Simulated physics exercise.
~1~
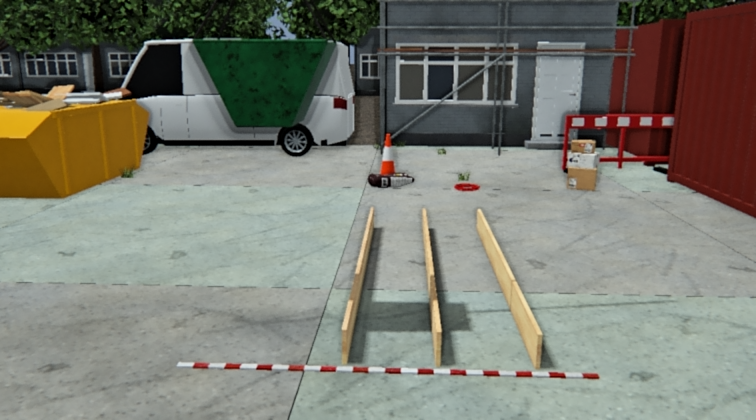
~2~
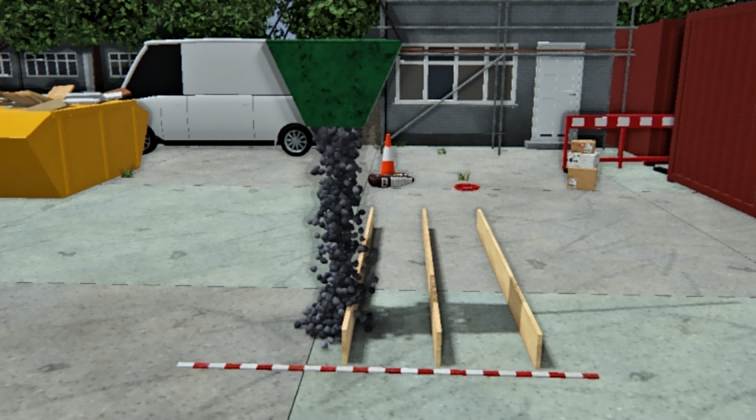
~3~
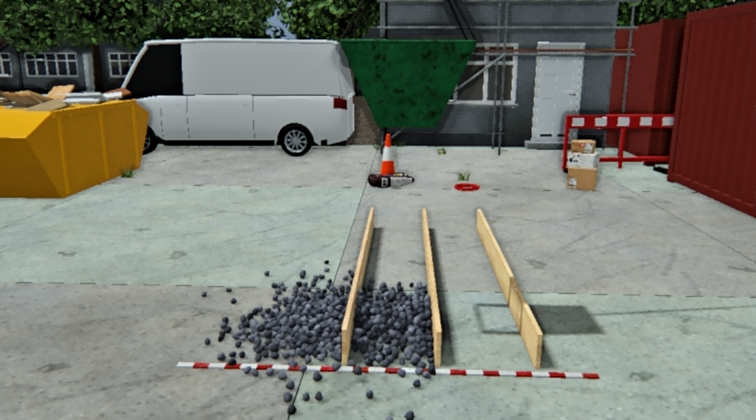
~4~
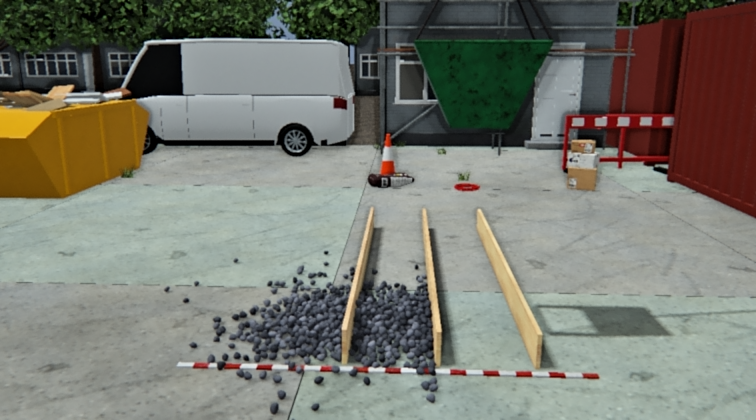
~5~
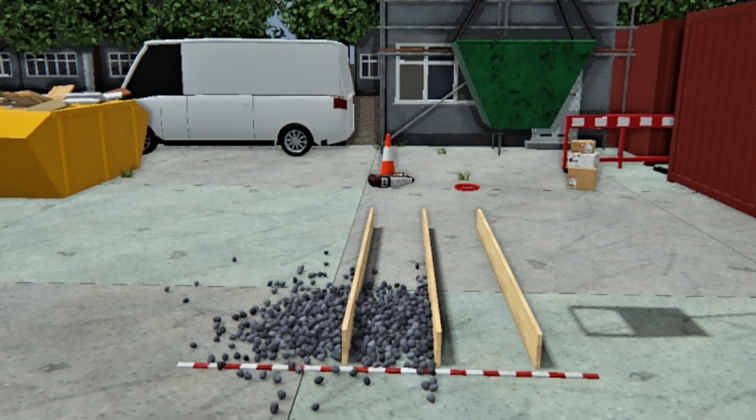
Builder's yard with a green hopper moving right, dropping dark stones that settle around the leftmost of three boards, partly between boards.
